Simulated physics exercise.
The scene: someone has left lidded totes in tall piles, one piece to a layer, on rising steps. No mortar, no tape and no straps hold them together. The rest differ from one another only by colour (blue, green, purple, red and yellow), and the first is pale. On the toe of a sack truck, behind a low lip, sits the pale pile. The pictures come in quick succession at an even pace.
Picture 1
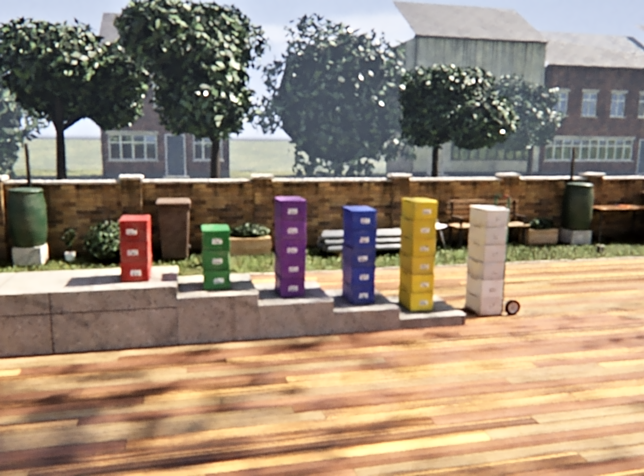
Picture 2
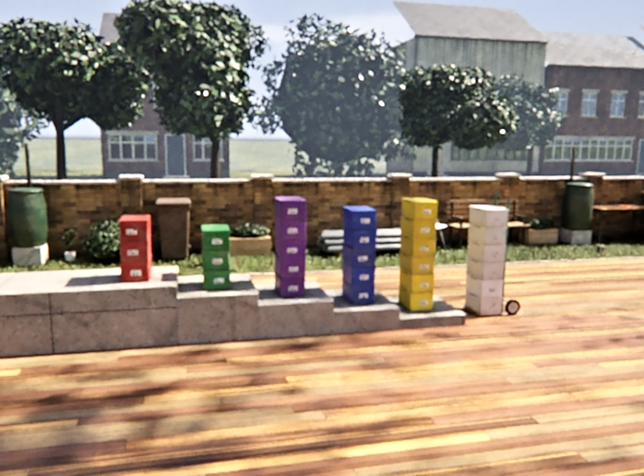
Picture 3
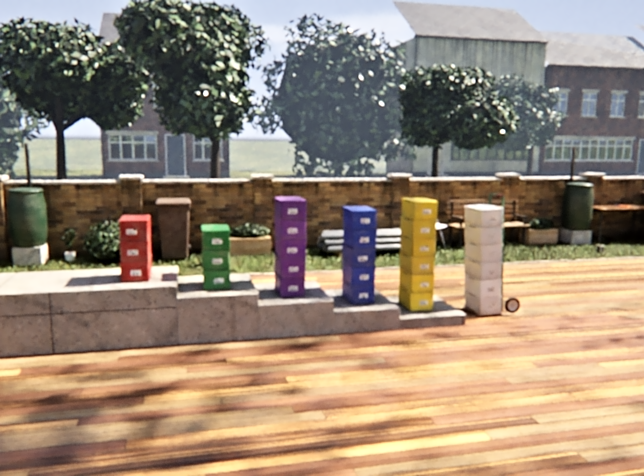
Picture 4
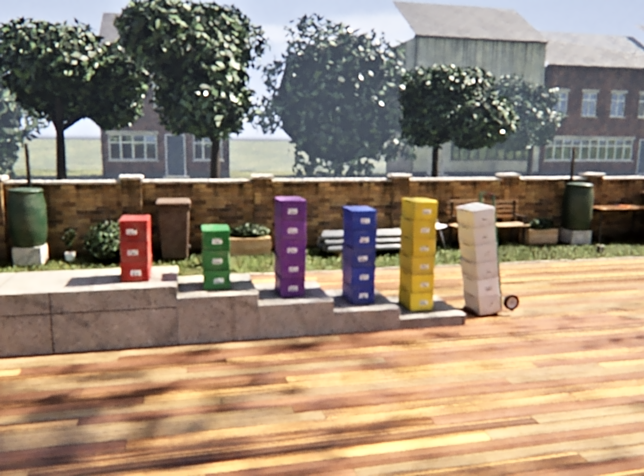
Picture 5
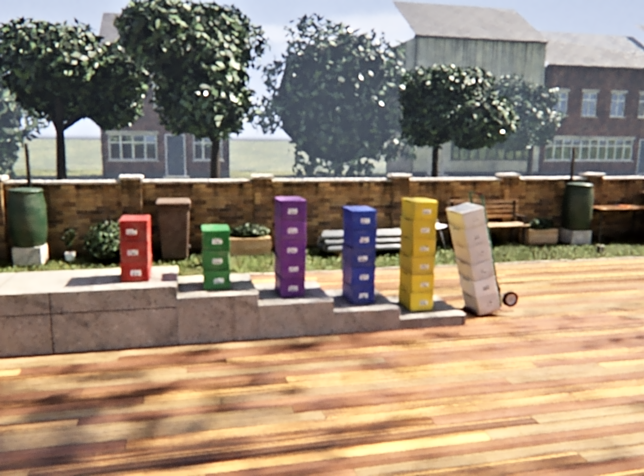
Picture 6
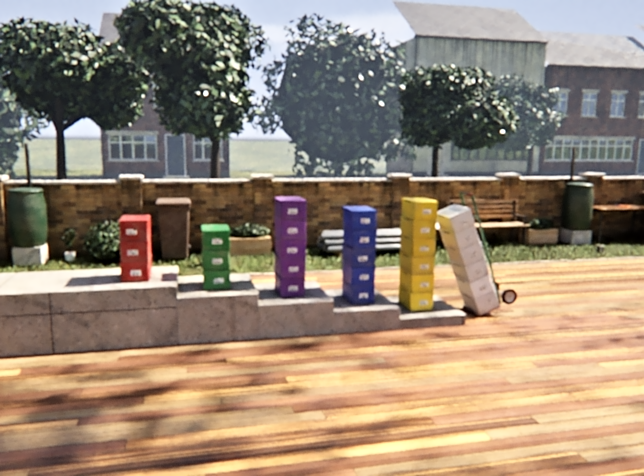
Sunny decking beside stone steps lined with coloured box stacks, a pale stack on a hand truck gradually leaning left.
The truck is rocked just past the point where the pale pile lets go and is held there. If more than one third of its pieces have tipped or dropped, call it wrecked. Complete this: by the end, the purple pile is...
By the end the purple pile is down.
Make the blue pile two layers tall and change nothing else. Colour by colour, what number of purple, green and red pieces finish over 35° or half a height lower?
I'd count purple 0, green 0 and red 0.
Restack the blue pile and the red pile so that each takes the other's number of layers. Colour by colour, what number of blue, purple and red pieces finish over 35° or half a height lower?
Colour by colour: Blue 3; purple 0; red 0.
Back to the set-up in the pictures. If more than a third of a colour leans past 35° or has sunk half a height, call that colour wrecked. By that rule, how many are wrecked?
The total is 4.
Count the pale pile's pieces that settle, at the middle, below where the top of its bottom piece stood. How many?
The number is 1.
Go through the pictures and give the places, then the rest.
In the first picture (each place is the centre of the face we see best), truck frame level; top purple tote (294, 211); top yellow tote (427, 211); the others all in place.
Truck frame level; top purple tote (294, 211), in the second picture.
Truck frame (503, 220) rocked barely, top of the pale pile leaning barely; top purple tote (294, 211); the others all in place, in the third picture.
Truck frame (495, 218) rocked a little, top of the pale pile leaning a little; top purple tote (294, 211); the others all in place, in the fourth picture.
Truck frame (486, 218) rocked a little, top of the pale pile leaning a little; top purple tote (294, 211); the others all in place, in the fifth picture.
Truck frame (478, 218) rocked clearly, top of the pale pile leaning clearly; top purple tote (294, 211); top blue tote (365, 220); the others all in place, in the sixth picture.
Just after the last frame, 6 of the pale pile down; none of the 5 purple totes down (0 of 22 in all colours); top purple tote unmoved; top yellow tote tilted a little.
A moment on, 6 of the pale pile down; none of the 5 purple totes down (2 of 22 in all colours); top purple tote unmoved; top blue tote tilted a little.
Further on, 6 of the pale pile down; 5 of the 5 purple totes down (15 of 22 in all colours); top purple tote tilted well over, half its height lower; top yellow tote tilted well over, some two heights lower.
When it is over, 6 of the pale pile down; 5 of the 5 purple totes down (18 of 22 in all colours); top purple tote tilted well over, some two heights lower; top green tote tilted well over, about its own height lower. In pixels of the last frame, middles, top purple tote near (197, 245), top green tote near (164, 254).
